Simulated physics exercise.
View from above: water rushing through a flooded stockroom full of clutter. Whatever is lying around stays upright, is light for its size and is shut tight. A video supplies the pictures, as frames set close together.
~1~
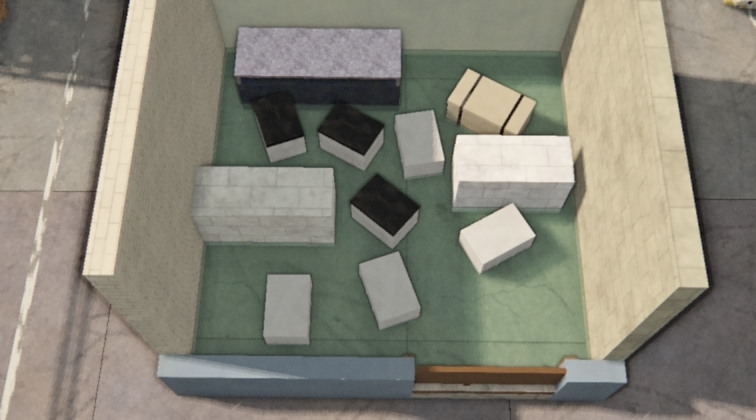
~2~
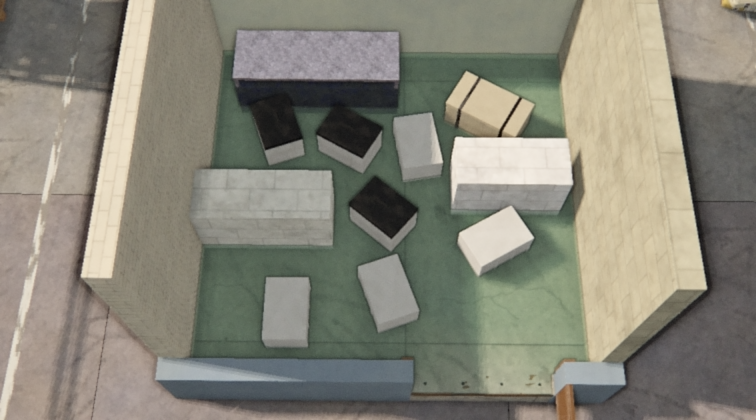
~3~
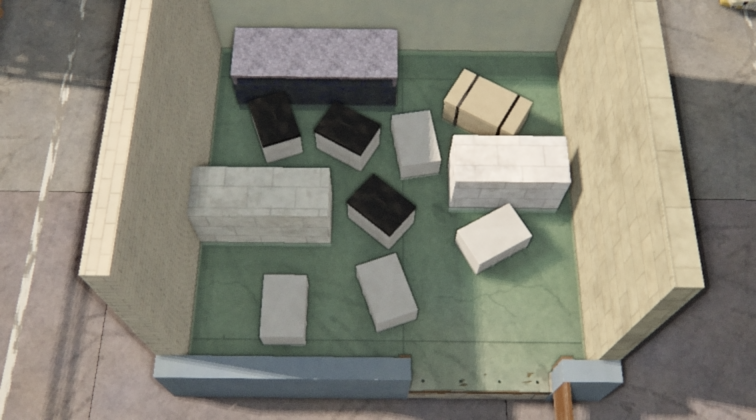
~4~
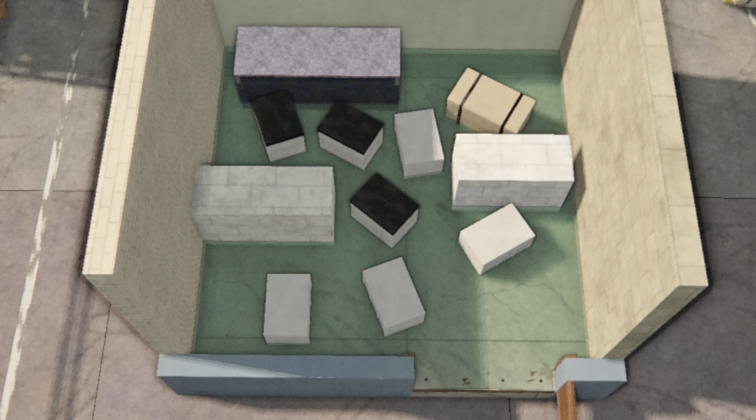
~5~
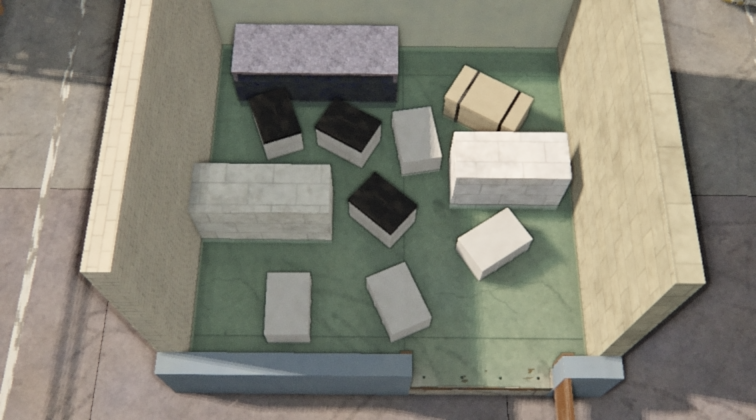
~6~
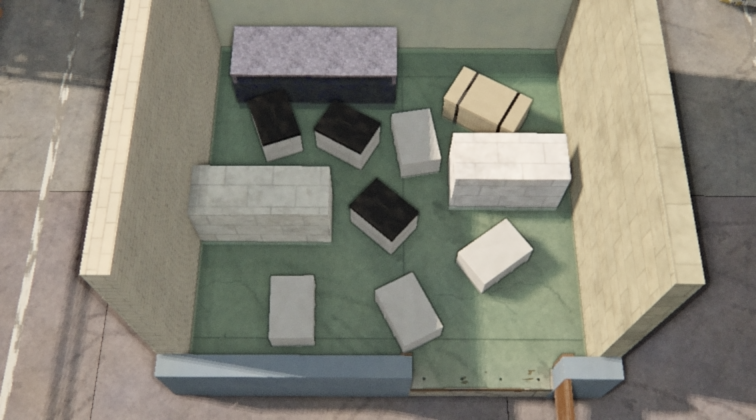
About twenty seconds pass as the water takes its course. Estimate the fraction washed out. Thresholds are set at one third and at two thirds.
Result: High band.
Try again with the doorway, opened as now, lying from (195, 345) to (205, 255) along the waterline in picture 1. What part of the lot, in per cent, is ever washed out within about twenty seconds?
That would be around 60 %.
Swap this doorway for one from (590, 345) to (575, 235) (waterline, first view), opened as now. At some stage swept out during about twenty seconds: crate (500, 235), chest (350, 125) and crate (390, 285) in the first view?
First flushed away, then flushed away, then flushed away.
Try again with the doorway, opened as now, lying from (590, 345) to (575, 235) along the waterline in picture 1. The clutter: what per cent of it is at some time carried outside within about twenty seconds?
About 60 percent.
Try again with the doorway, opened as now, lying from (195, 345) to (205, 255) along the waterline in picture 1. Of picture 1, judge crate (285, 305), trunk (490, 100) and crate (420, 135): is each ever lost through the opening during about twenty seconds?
Object by object: Drifts out, never exits, drifts out.
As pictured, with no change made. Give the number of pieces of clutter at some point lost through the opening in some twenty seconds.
The answer is 6.
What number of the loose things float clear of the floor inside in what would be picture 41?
The count comes to 2.
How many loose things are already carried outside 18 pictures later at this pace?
I count 4 altogether.
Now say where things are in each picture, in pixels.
A crate at (389, 286), afloat; a crate at (498, 233) floats; 0 of 8 have shifted, in the first frame.
A crate at (388, 288) floats; a crate at (497, 236) floats; 0 of 8 have shifted, in the second frame.
A crate at (387, 288) floats; a crate at (495, 233), afloat; 0 of 8 have shifted, in the third frame.
A crate at (394, 292) floats, close to its start; a crate at (498, 234) floats; 1 of 8 have shifted, in the fourth frame.
A crate at (399, 298) floats, close to its start; a crate at (495, 239), afloat, close to its start; 2 of 8 have shifted, in the fifth frame.
A crate at (409, 309), afloat, a stride from its start; a crate at (496, 251) floats, close to its start; 4 of 8 have shifted, in the sixth frame.
A moment on, 1 of 8 are out; 7 afloat.
Next, 4 of 8 are out; 4 afloat.
Later, 6 of 8 are out; 2 afloat.
In the end, 6 of 8 are out; 1 afloat.
